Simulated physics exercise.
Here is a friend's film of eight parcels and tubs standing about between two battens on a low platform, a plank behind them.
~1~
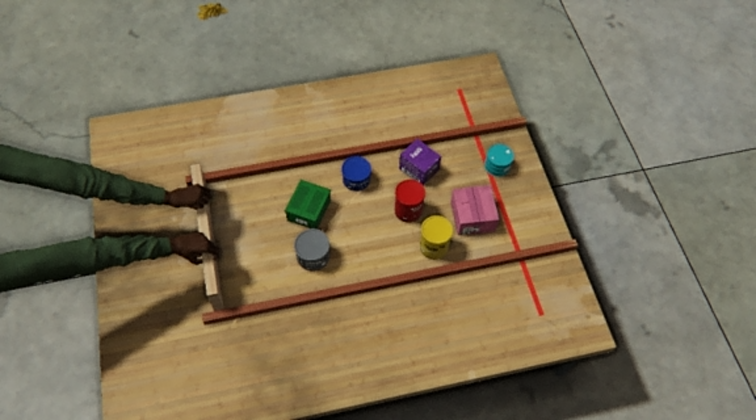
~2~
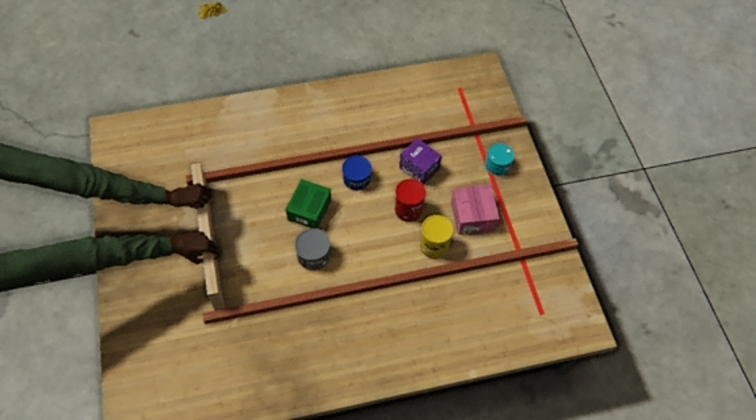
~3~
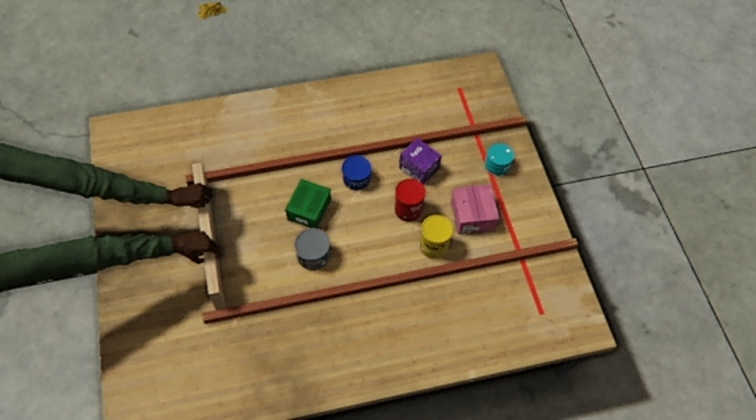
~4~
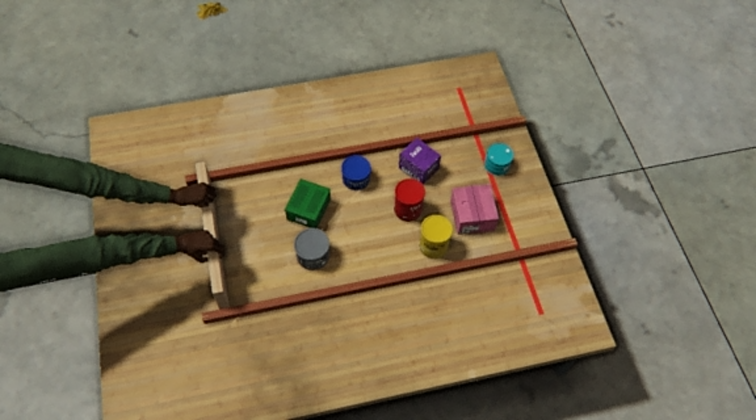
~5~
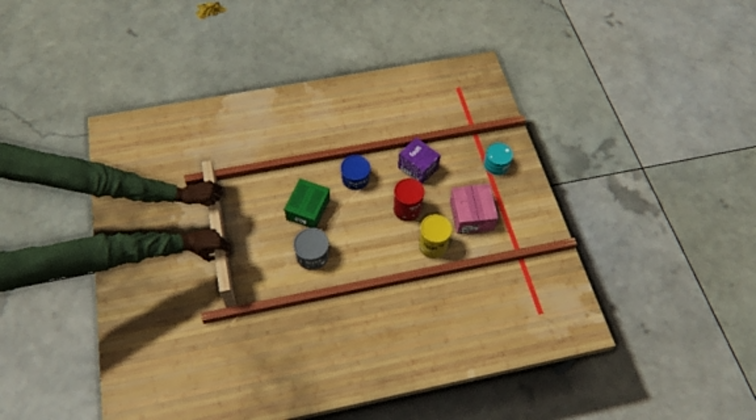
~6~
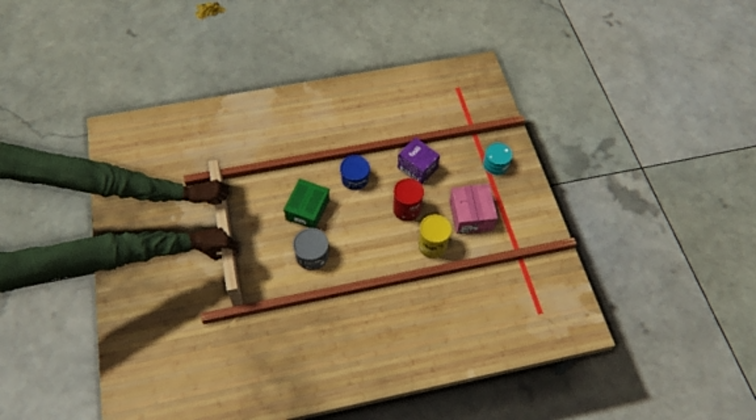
The footage shows eight colourful boxes and tubs standing between two battens on a low wooden platform, the turquoise one beyond a red line, while two hands hold a plank at left, then move it slightly right without touching them.
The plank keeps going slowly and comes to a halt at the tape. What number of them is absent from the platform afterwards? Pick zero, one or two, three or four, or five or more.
One or two of them.
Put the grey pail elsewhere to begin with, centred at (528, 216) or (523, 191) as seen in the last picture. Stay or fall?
In that order, I'd say it gets pushed over the end, then gets pushed over the end.
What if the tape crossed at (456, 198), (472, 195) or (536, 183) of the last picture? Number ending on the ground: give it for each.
0, 0, 8.
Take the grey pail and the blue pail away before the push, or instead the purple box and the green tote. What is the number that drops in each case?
I'd say 1 the first time and 0 the second time.
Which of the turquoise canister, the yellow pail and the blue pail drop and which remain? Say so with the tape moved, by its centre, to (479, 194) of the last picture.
Outcome - turquoise canister: It is not there; yellow pail: It stays up there; blue pail: It stays up there.
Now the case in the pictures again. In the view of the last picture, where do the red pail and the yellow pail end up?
Listed in order, first is (535, 181) and the other is (544, 226).
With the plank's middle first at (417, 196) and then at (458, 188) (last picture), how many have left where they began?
One spot: 7. Other spot: 8.
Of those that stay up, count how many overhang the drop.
The count would be 1.
Early on, none off yet; turquoise canister at rest near (497, 159); pink parcel at rest near (473, 209); purple box at rest near (418, 161).
A while later, none off yet; turquoise canister travelled a little near (511, 156); pink parcel travelled about its own width near (515, 210); purple box travelled well along near (481, 148).
Finally, the number that fall off is one or two; lost, pink parcel and turquoise canister.
